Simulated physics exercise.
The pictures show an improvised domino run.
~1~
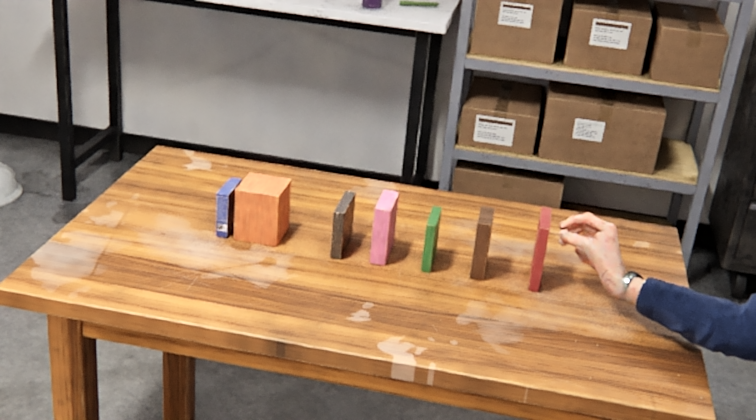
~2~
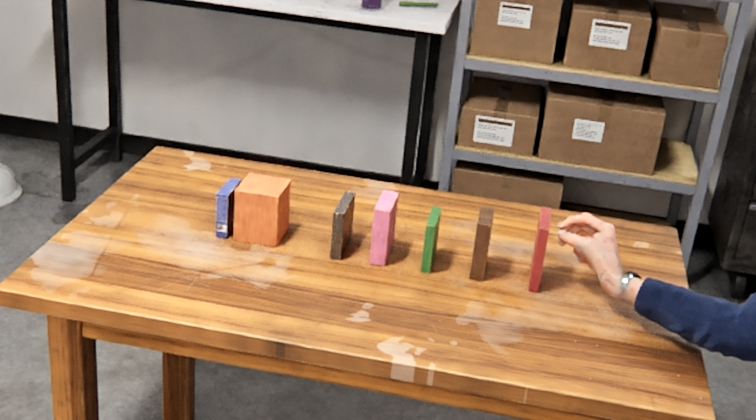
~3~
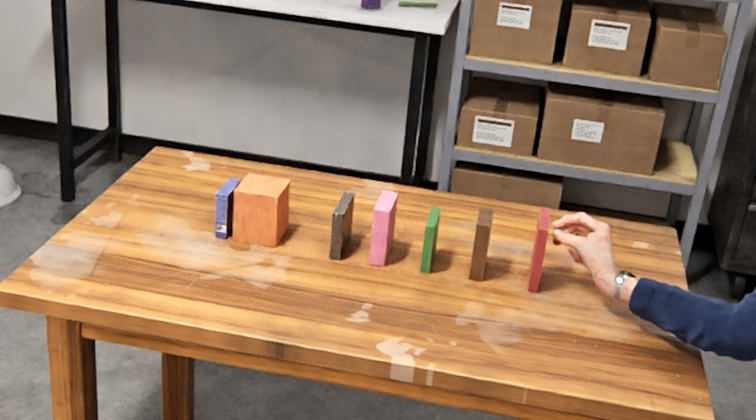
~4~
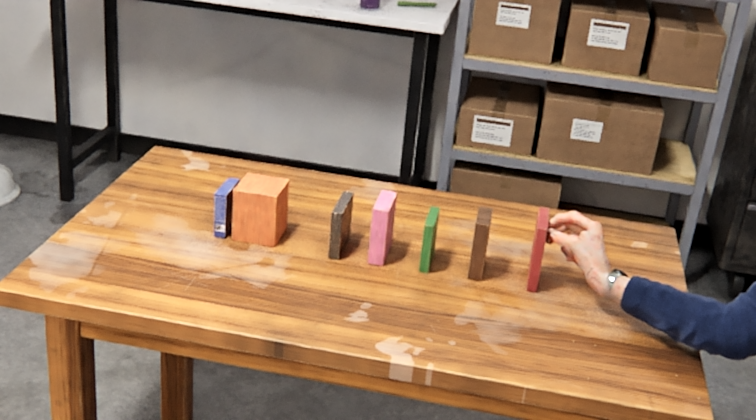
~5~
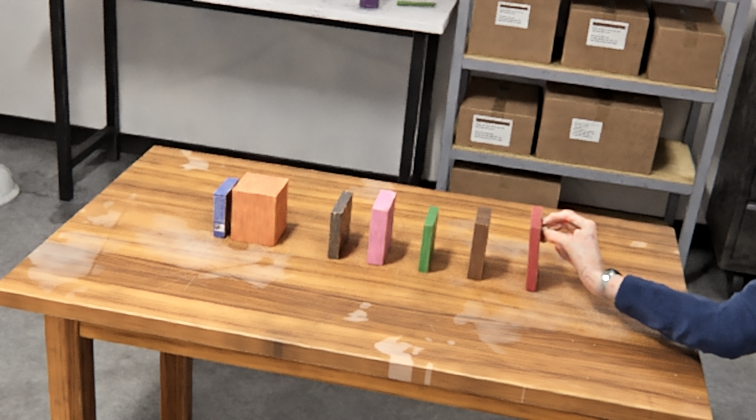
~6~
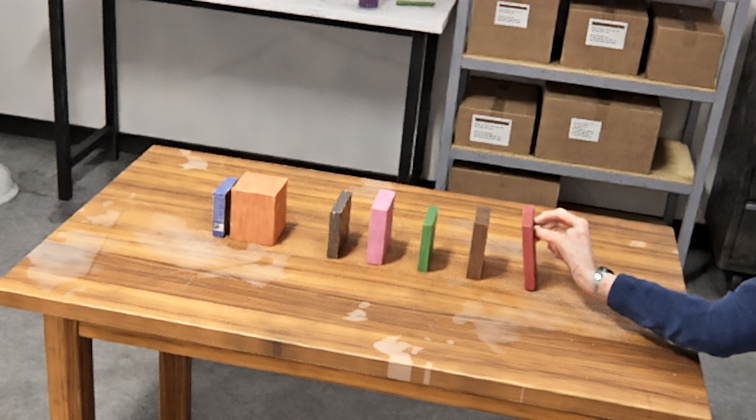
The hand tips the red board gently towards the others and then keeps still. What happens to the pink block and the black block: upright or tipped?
The pink block falls over, the black block falls over.
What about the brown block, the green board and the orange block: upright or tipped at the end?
The brown block falls over; the green board tips over; the orange block stays upright.
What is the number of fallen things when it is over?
In all, 5.
Then, 0.30 s after the last picture, red board 62° over; brown block tipped 31° from how it was.
Then, 0.50 s after the last picture, red board 76° over; pink block tipped 29° from how it was near (363, 224); brown block tipped 75° from how it was; green board tipped 63° from how it was.
Then, 0.70 s after the last picture, red board 76° over; pink block on its side near (333, 227); black block on its side near (305, 236); brown block on its side.
Then, 1.40 s after the last picture, red board 77° over; pink block on its side near (321, 227); black block on its side near (303, 238); brown block on its side.
At rest, tipped over on the table, pink block, black block, brown block and green board; orange block in place. Seen from the same camera at the end, pink block near (321, 227), black block near (303, 238).
